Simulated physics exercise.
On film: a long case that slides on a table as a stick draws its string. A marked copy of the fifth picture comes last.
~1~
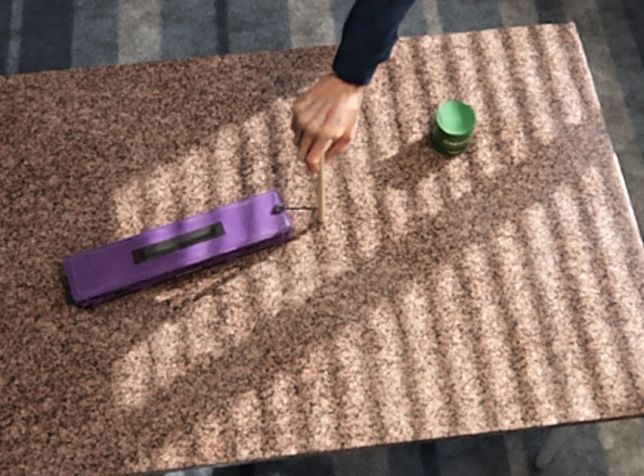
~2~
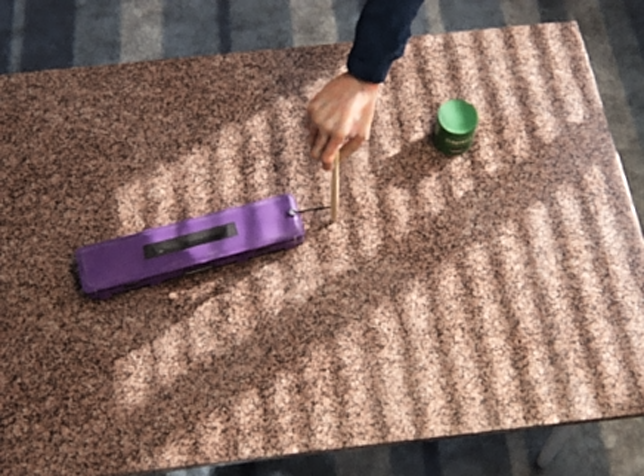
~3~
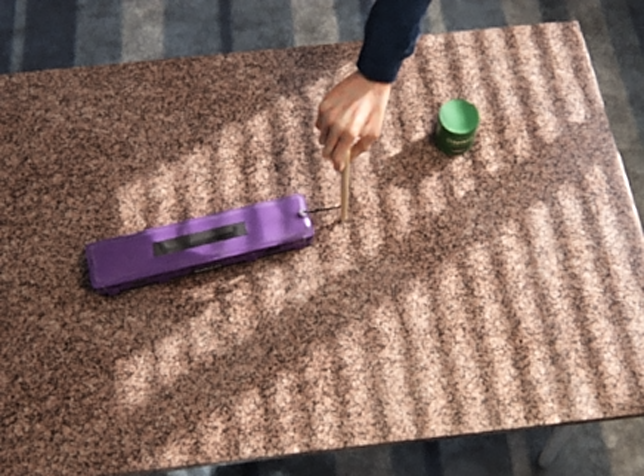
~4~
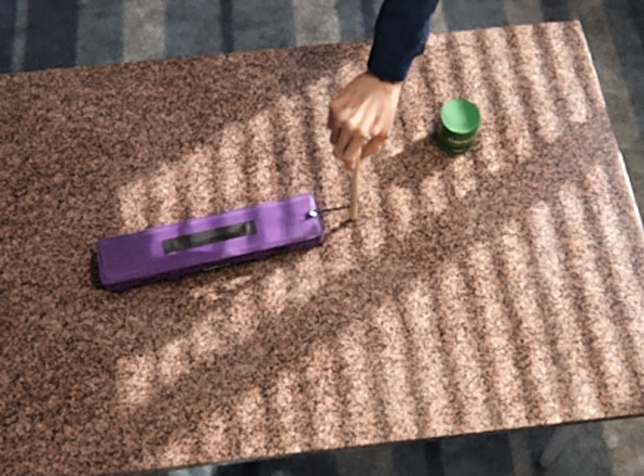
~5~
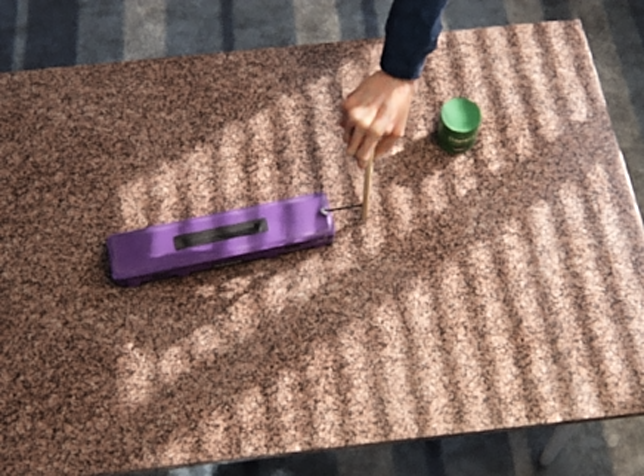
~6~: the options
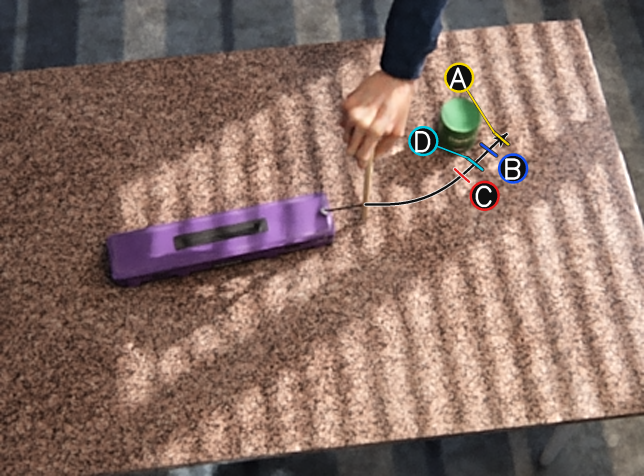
In the video, a hand holding a thin stick hooked to the string of a long purple case draws it slowly to the right across a speckled brown table, while a green jar stands still near the hand.
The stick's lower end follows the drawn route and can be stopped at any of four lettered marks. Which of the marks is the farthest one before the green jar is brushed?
At B, and not beyond.
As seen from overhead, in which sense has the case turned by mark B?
Anticlockwise.
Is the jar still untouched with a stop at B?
For that mark, yes.
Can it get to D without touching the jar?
Yes.
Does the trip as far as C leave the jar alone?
Yes.
On the marked copy, A at (501, 139); B at (489, 150); C at (462, 175); D at (475, 164); the route from (366, 204) via (452, 183) to (507, 134).
Taking B. A third of the way, foot of the stick (418, 201), middle of the case (275, 225).
Two thirds of the way, foot of the stick (460, 178), middle of the case (322, 214).
When it is over, foot of the stick (488, 151), middle of the case (359, 200); nothing has been touched.
As for the rest, A is too far, the jar has been hit; C is safe but short; D is safe but short.
